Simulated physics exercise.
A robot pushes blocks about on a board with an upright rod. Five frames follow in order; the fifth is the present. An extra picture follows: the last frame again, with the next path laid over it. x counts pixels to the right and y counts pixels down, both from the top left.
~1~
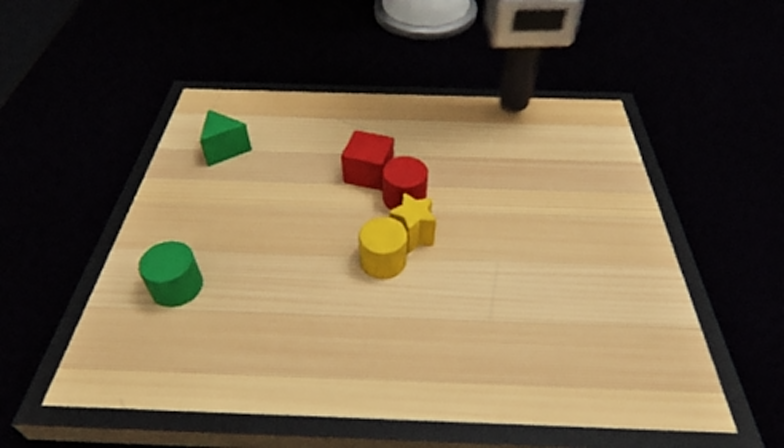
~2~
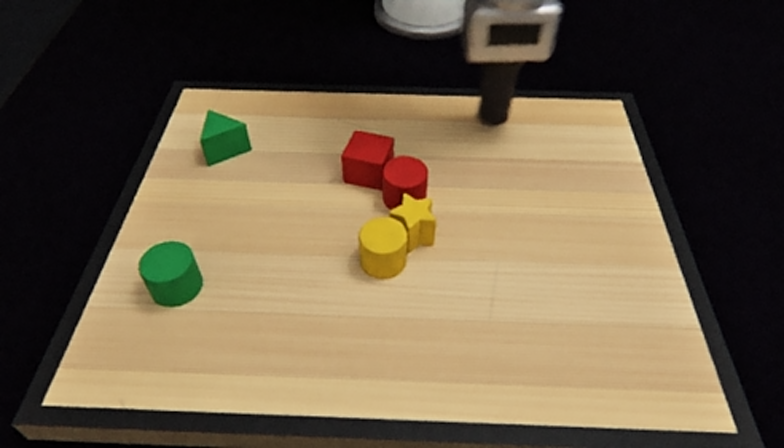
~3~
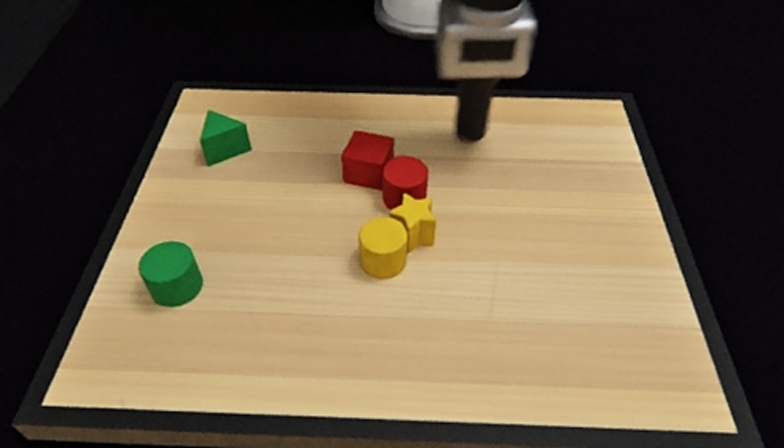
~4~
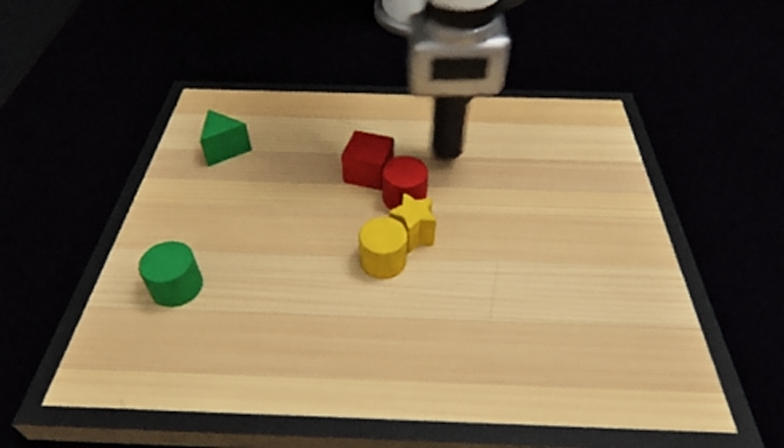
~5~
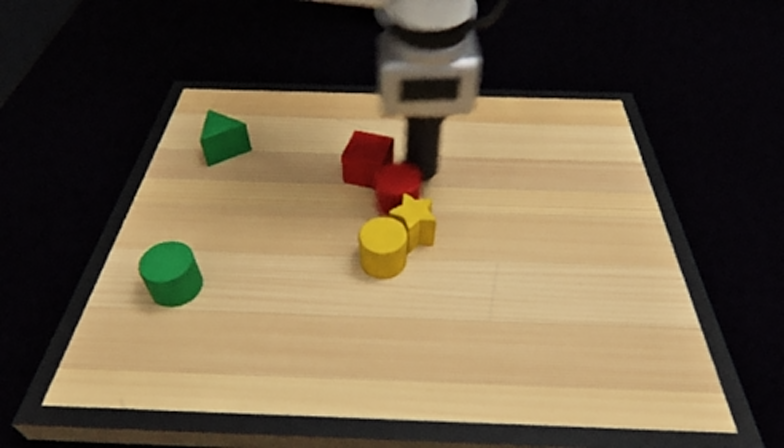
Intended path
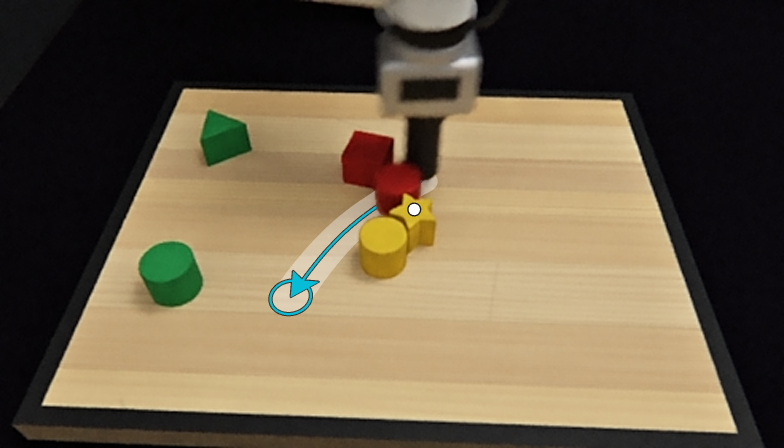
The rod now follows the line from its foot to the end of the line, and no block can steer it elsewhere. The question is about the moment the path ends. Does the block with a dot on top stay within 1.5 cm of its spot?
I expect so.
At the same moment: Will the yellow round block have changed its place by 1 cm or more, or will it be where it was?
The yellow round block is moved.
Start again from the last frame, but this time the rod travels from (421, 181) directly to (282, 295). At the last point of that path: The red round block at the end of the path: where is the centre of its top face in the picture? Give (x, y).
I'd say the red round block ends with its top centre at (232, 293).
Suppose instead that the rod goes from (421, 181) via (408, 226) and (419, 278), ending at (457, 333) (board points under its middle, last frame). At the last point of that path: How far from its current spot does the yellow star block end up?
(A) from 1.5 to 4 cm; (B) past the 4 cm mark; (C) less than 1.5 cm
(B)
The drawn path runs from (421, 181) through (350, 227) to (291, 297); the dot is on the yellow star block.
On the path given first. One third of the way, rod at (372, 199); red square block at (364, 146), turned 15° clockwise; yellow round block at (383, 242); red round block at (354, 212); yellow star block at (415, 214).
Two thirds of the way, rod at (328, 237); red square block at (364, 146), turned 15° clockwise; yellow round block at (383, 248); red round block at (323, 257); yellow star block at (415, 214).
At the end, rod at (289, 287); red square block at (364, 146), turned 15° clockwise; yellow round block at (383, 248); red round block at (315, 301); yellow star block at (415, 214).
